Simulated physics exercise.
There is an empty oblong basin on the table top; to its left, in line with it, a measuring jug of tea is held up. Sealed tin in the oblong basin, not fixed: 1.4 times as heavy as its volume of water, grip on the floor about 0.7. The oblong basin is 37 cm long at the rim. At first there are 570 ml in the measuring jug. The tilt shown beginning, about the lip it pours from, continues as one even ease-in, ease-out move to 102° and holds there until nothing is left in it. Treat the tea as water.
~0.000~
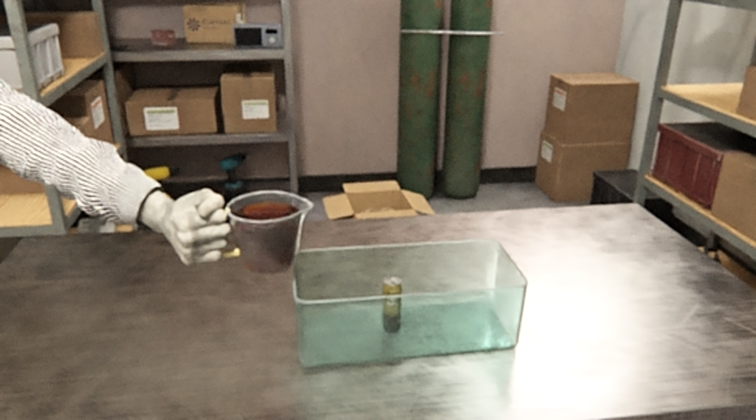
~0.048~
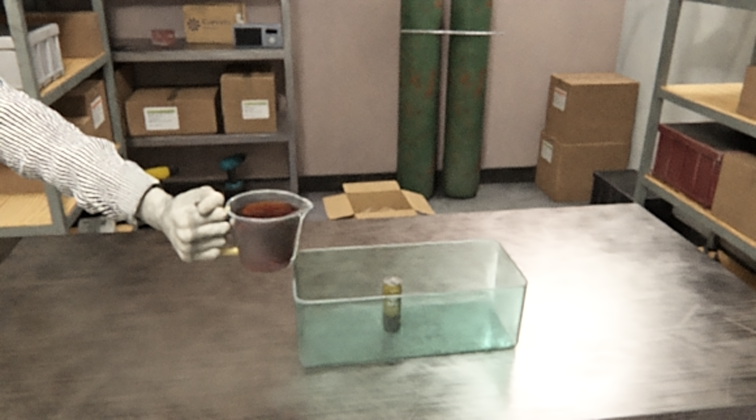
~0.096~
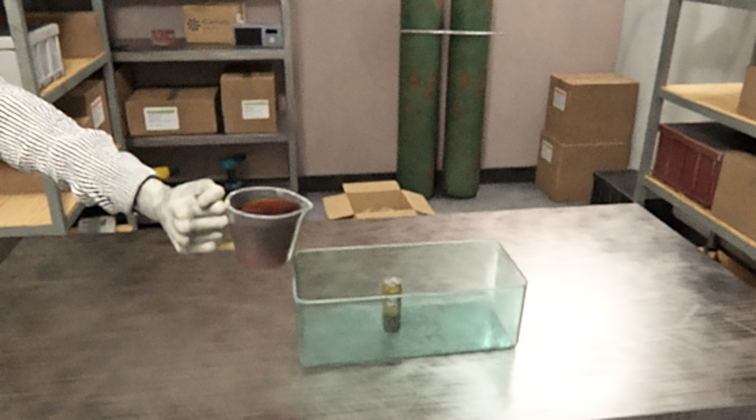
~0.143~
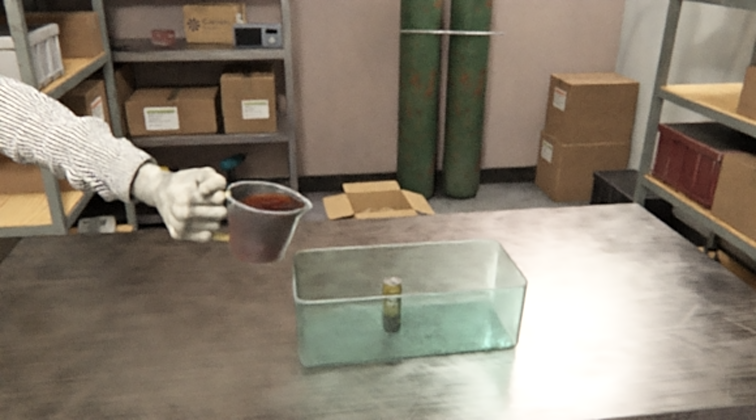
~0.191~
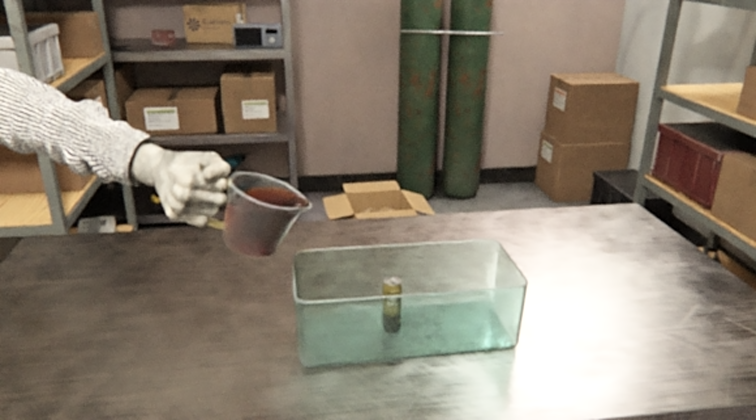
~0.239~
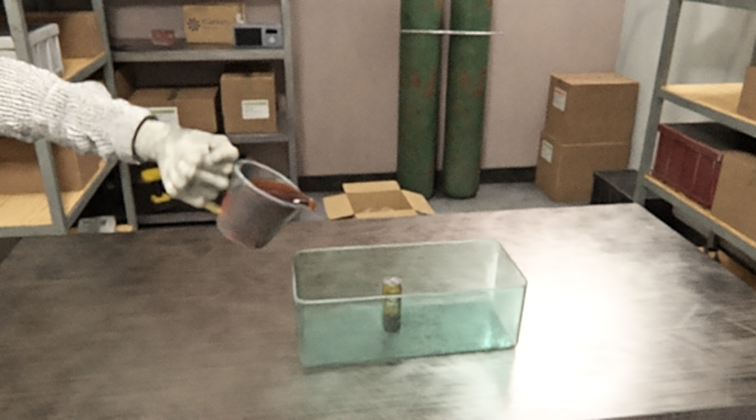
Gloved hand tilting a clear measuring jug of reddish-brown liquid rightward beside a glass basin with a small tin inside.
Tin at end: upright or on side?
It overbalances.
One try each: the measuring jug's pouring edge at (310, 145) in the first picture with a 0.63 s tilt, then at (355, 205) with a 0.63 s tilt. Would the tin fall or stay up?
Run one: It does not tip. Run two: It does not tip.
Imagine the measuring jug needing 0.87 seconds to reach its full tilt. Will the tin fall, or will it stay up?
So the tin will tip over.
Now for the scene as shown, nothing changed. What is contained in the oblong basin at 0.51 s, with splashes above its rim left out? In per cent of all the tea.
9 %, roughly.
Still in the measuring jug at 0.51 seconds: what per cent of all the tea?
Around 50 in a hundred.
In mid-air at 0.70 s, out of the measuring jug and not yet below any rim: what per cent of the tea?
Roughly 24 per cent.
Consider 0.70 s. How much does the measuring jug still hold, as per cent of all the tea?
5 %.
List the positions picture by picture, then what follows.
The first frame shows tilt 0°; pouring edge (313, 205); surface from (231, 215) to (303, 211); the oblong basin's rim runs from (294, 276) to (513, 262); the tin's top is at (392, 283).
The second frame shows tilt 1°; pouring edge (313, 205); surface from (231, 215) to (303, 210).
The third frame shows tilt 6°; pouring edge (312, 205); surface from (231, 213) to (303, 207).
The fourth frame shows tilt 13°; pouring edge (312, 205); surface from (230, 208) to (305, 203).
The fifth frame shows tilt 21°; pouring edge (312, 205); surface from (229, 200) to (309, 201).
The sixth frame shows tilt 32°; pouring edge (311, 205); surface from (227, 191) to (308, 199); 2 per cent is over the edge.
By 0.51 s the tilt is 93° and 50 per cent is still to pour; the tin stands where it began.
By 0.70 s the tilt is 102° and 5 per cent is still to pour; the tin leans 21°.
By 0.91 s the tilt is 102° and 0 per cent is still to pour; the tin lies on its side.
By 1.13 s the tilt is 102° and 0 per cent is still to pour; the tin lies on its side.
At rest the tin lies on its side.
